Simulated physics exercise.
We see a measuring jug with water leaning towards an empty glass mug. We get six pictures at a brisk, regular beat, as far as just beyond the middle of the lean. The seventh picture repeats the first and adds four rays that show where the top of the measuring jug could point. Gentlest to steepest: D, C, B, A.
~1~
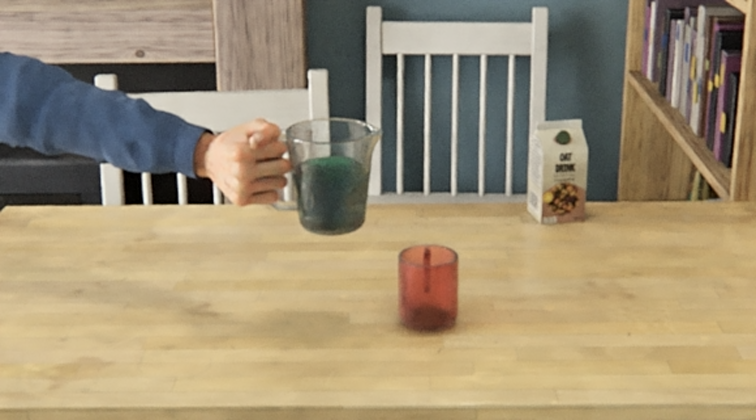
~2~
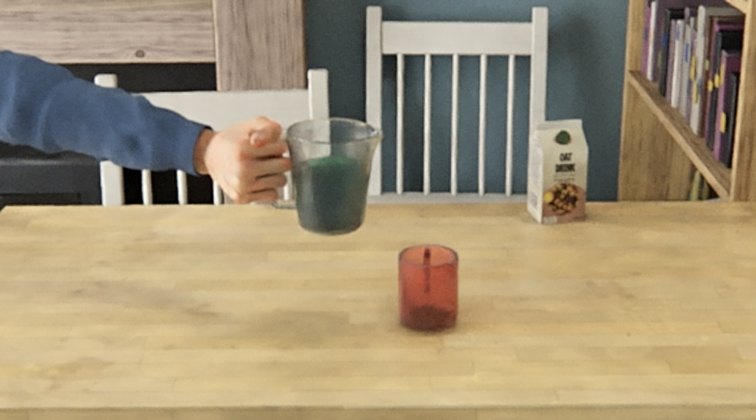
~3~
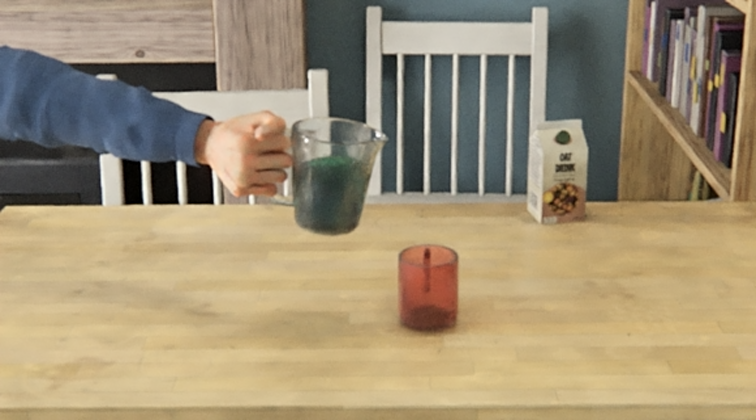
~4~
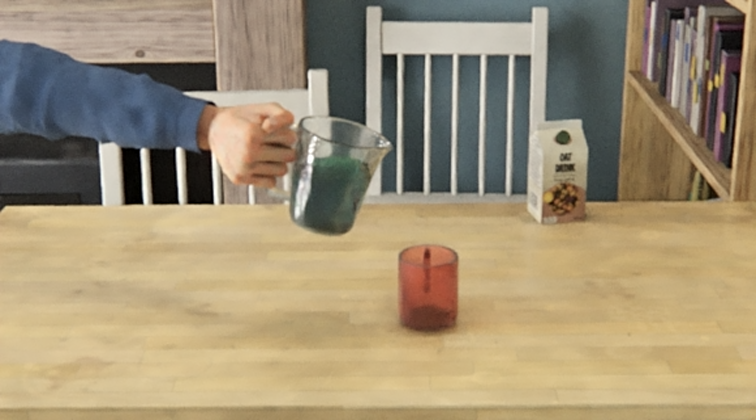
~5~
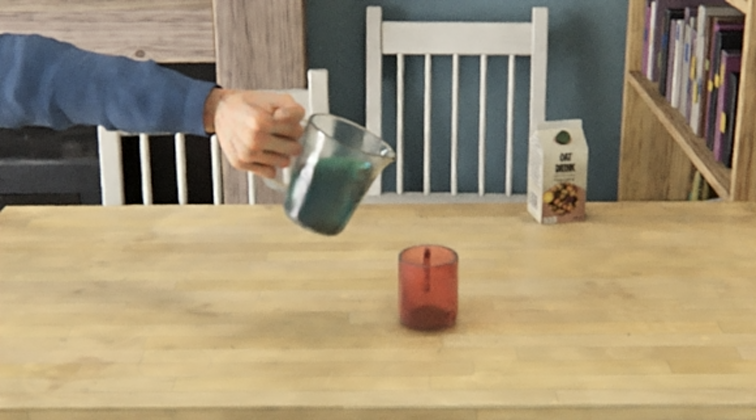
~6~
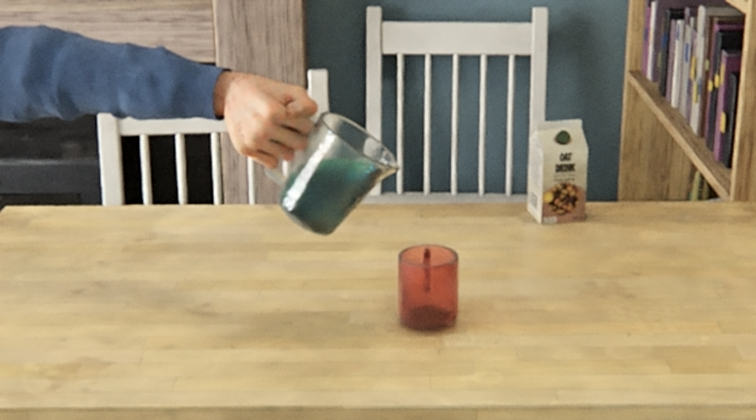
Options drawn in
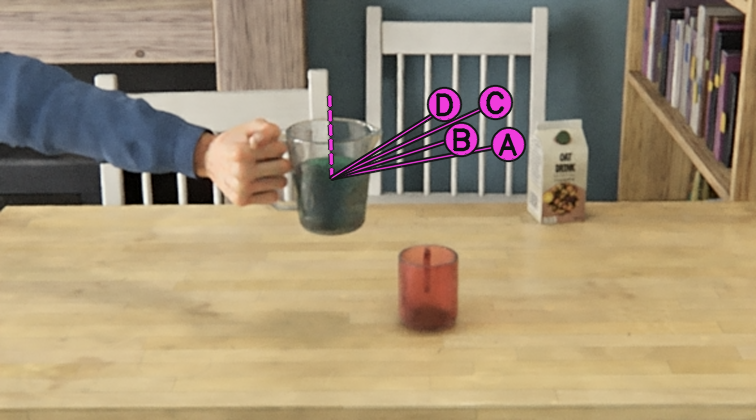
In the video, a hand in a blue sleeve holds a clear jug of blue-green liquid above a wooden table, near a red glass with a dark strip inside, then gradually tilts the jug to the right.
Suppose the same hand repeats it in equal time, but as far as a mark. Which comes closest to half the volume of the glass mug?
Take C.
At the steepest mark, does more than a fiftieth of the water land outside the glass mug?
Yes, it does.
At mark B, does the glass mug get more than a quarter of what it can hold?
Yes.
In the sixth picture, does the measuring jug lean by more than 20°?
Yes.
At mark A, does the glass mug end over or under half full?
Over half.
On the marked copy, A at (491, 147); B at (443, 142); C at (479, 109); D at (431, 116).
Choosing A, the glass mug ends with about 81 % of what it can hold; 9 % of the water is spilt.
Choosing B, the glass mug ends with about 69 % of what it can hold.
Choosing C, the glass mug ends with about 48 % of what it can hold.
Choosing D, the glass mug ends with about 28 % of what it can hold.
